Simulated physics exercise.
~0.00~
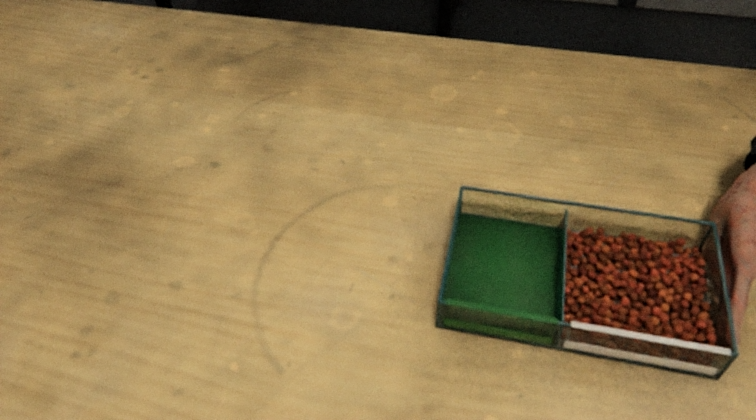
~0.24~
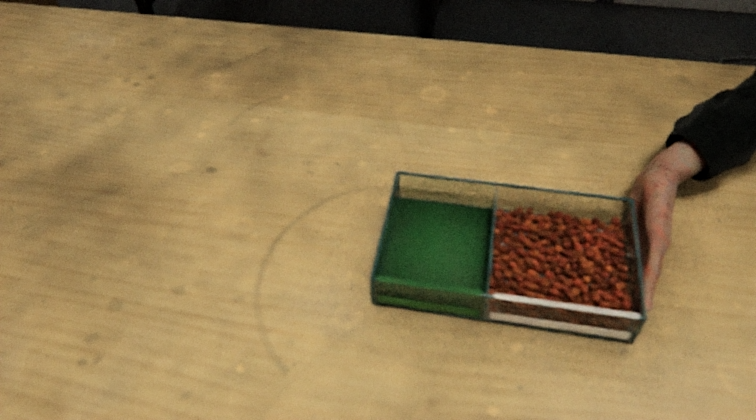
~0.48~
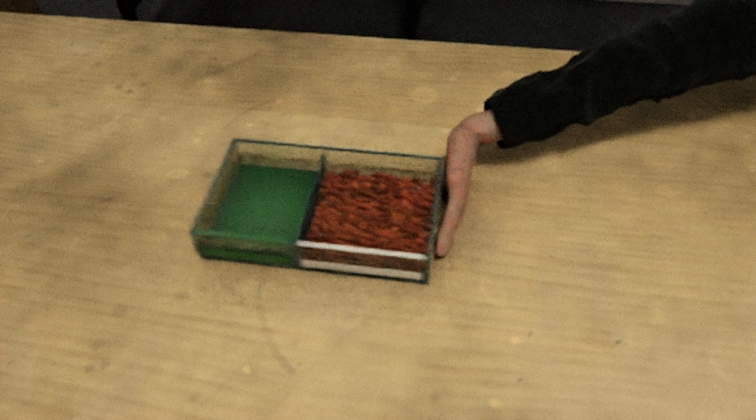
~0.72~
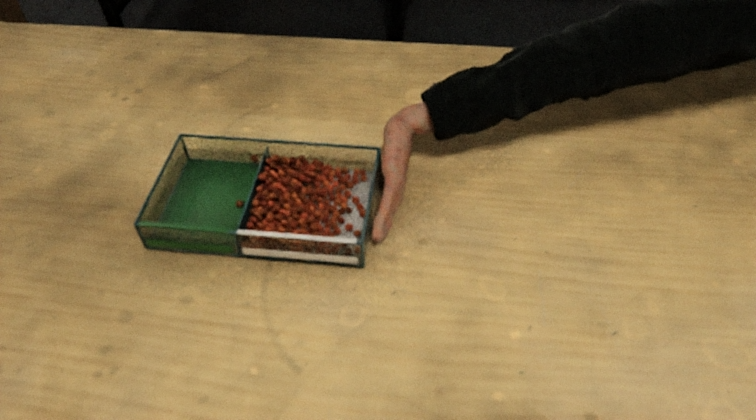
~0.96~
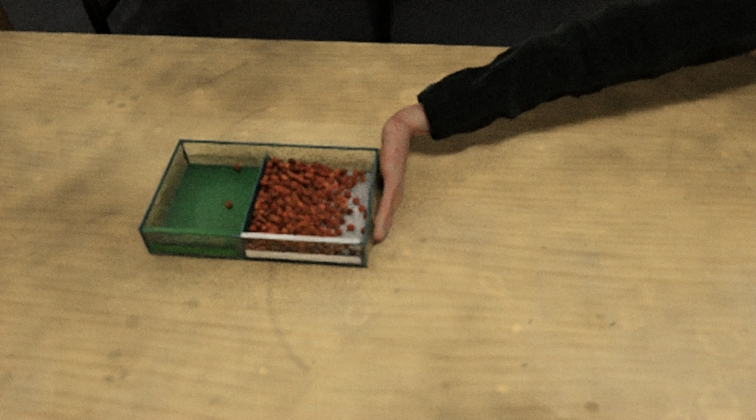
A hand pushes a divided tray of reddish pellets left, then stops, pellets shifting slightly.
